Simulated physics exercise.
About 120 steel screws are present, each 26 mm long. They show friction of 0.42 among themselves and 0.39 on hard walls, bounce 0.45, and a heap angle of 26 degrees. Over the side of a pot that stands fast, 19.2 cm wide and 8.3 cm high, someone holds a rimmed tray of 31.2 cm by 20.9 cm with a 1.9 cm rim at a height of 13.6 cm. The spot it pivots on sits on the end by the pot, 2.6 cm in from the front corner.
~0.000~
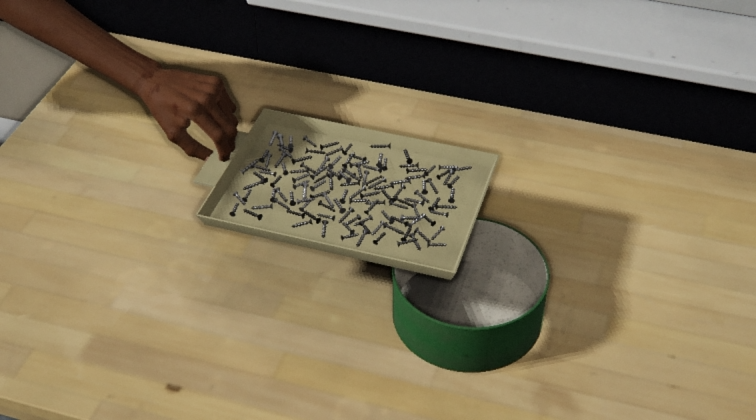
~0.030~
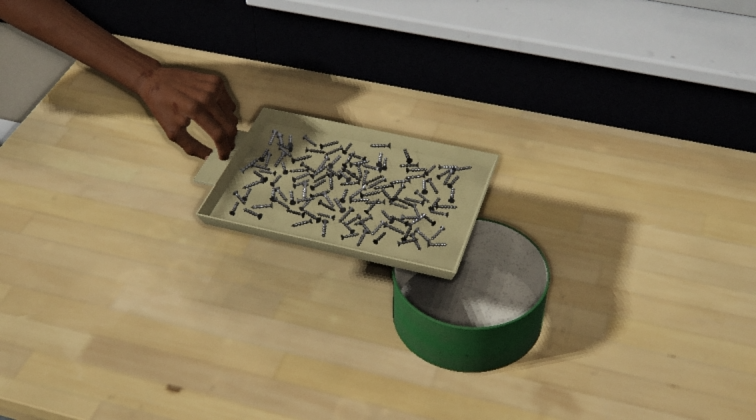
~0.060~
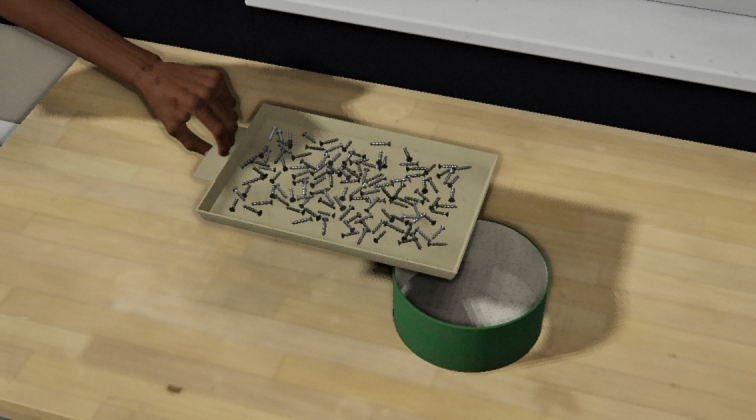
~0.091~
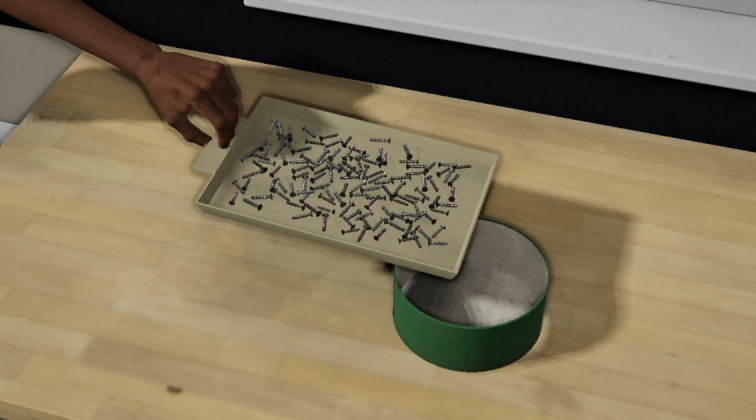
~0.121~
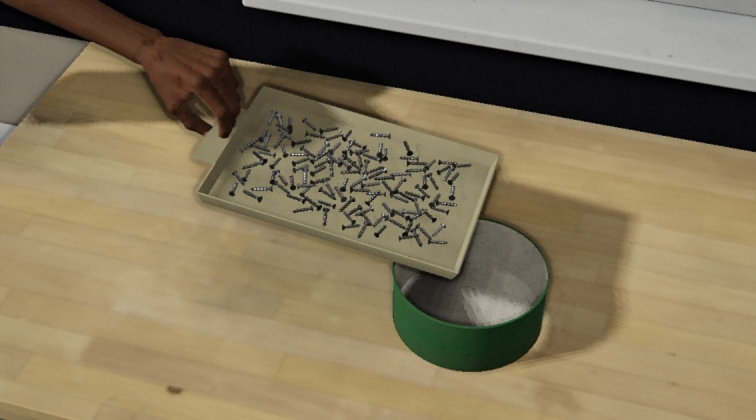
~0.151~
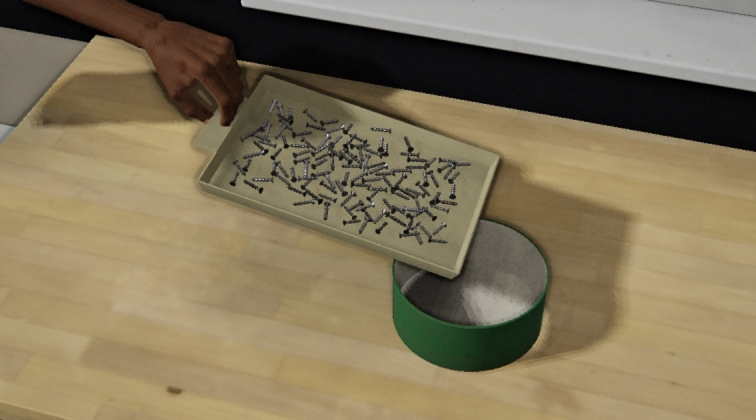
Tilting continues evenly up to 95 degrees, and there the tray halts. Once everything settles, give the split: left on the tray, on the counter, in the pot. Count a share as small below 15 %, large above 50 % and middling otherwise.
Tray: Small. Counter: Middling. Pot: Large.
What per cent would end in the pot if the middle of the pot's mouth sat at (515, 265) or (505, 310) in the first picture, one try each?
First try around 90 %, second around 55 %.
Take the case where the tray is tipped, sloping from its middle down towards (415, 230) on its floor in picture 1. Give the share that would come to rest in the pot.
The share comes to about 55 in a hundred.
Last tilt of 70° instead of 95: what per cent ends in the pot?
Roughly 60 percent.
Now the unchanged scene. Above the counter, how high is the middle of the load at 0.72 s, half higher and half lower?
About 12 cm.
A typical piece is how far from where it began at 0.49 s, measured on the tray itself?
About 7 cm.
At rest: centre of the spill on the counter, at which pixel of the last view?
(572, 270), about.
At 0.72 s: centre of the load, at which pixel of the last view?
At that moment the load's centre is around (509, 232).
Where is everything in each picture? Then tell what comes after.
In the first frame, tray tilt 0 degrees, front corners at (203, 213) and (451, 267); middle of the pieces at (357, 194); pot at (471, 270).
In the second frame, tray tilt 0 degrees, front corners at (203, 212) and (452, 267); middle of the pieces at (357, 194).
In the third frame, tray tilt 2 degrees, front corners at (203, 208) and (452, 268); middle of the pieces at (357, 192).
In the fourth frame, tray tilt 4 degrees, front corners at (203, 200) and (453, 267), lowest corner right front; middle of the pieces at (357, 188).
In the fifth frame, tray tilt 7 degrees, front corners at (203, 190) and (454, 267), lowest corner right front; middle of the pieces at (357, 183).
In the sixth frame, tray tilt 11 degrees, front corners at (205, 179) and (455, 268), lowest corner right front; middle of the pieces at (358, 178); pot at (471, 269). Its pace works out near 120 degrees a second.
Then, at 0.49 s, tilt 52 degrees; the tray holds 100 %, the pot 0 %.
After 0.72 s, tilt 79 degrees; the tray holds 45 %, the pot 25 %.
Then, at 1.06 s, tilt 95 degrees; the tray holds 0 %, the pot 65 %.
By 2.0 s all is still; tray 0 %, counter 35 %, pot 65 %.
